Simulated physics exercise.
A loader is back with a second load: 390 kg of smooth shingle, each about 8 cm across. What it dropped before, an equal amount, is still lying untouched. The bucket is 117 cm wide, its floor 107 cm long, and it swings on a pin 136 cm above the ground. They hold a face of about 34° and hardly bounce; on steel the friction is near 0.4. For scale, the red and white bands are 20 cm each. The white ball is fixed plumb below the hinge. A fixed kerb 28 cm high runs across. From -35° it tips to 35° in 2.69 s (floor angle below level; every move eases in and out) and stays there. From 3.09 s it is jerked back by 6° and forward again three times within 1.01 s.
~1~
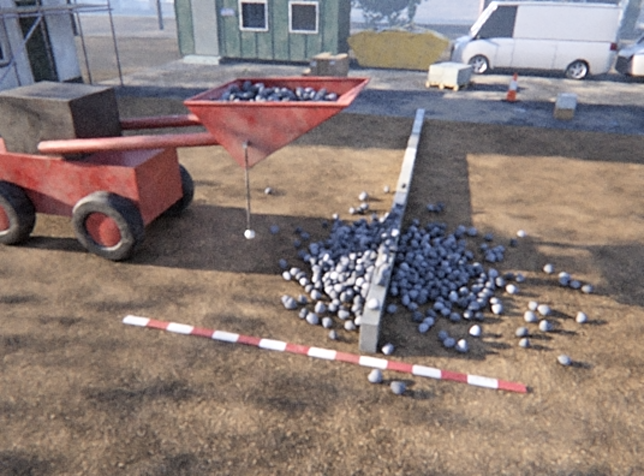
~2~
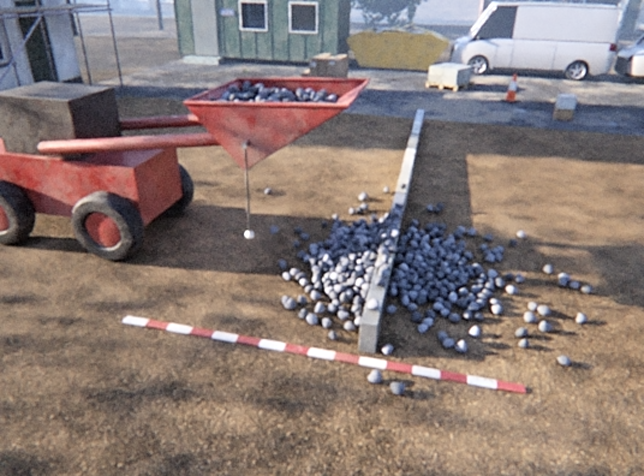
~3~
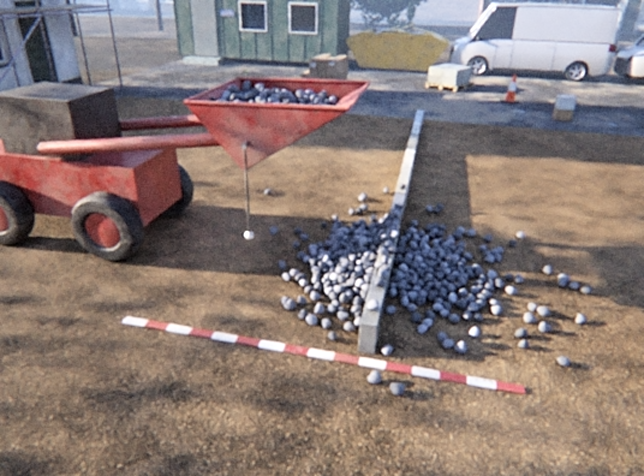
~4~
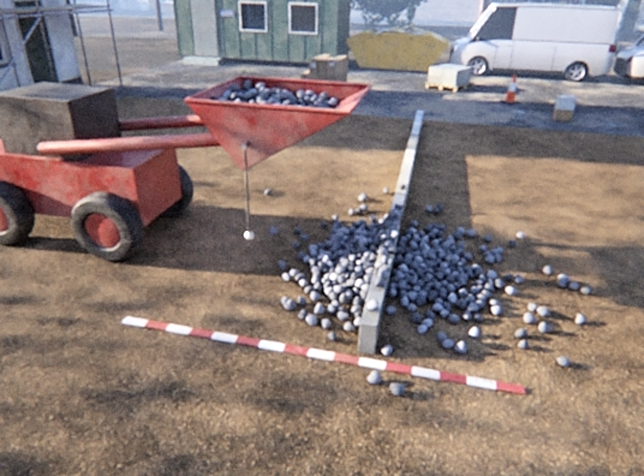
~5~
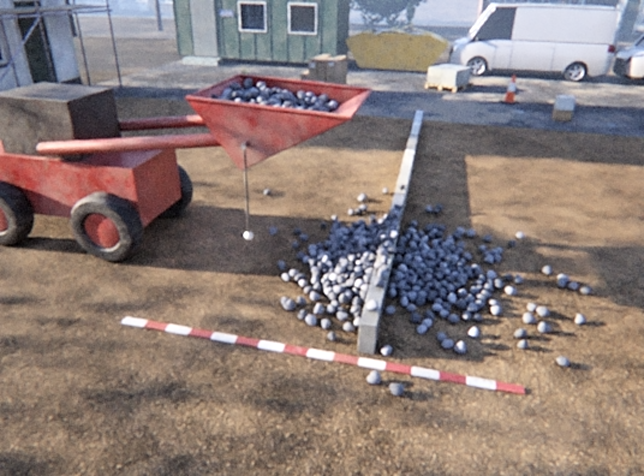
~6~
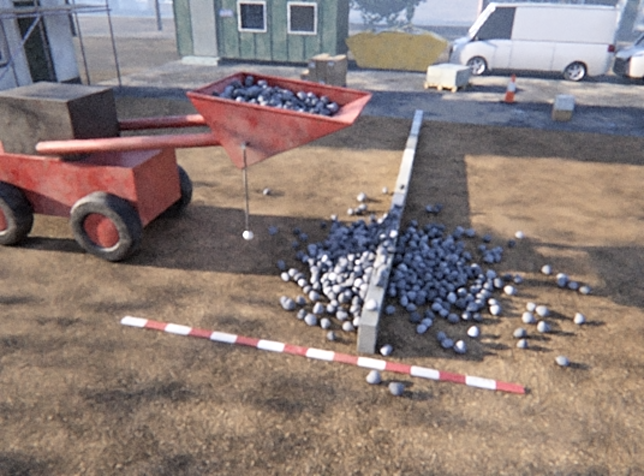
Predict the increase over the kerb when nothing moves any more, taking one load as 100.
Roughly 23 per cent of a load more.
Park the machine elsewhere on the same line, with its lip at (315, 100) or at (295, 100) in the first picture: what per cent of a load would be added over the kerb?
Near 0 per cent from the first place, 0 from the second.
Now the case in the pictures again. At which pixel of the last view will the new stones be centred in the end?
Their middle is at about (362, 251).
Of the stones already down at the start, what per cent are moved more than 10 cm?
About 20 per cent.
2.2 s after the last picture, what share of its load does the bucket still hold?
It holds some 20 per cent.
Then, 1.4 s after the last picture the floor is at 24°; in per cent of one load, 99 in the bucket, 59 on this side of the kerb, 42 over the kerb; the foremost stones are at (565, 298).
Then, 2.2 s after the last picture the floor is at 35°; in per cent of one load, 18 in the bucket, 131 on this side of the kerb, 51 over the kerb; the foremost stones are at (565, 298).
Then, 4.0 s after the last picture the floor is at 35°; in per cent of one load, 0 in the bucket, 135 on this side of the kerb, 65 over the kerb; the foremost stones are at (566, 294).
Then, 6.7 s after the last picture the floor is at 35°; in per cent of one load, 0 in the bucket, 135 on this side of the kerb, 65 over the kerb; the foremost stones are at (566, 294). Net gain over the kerb, 23.
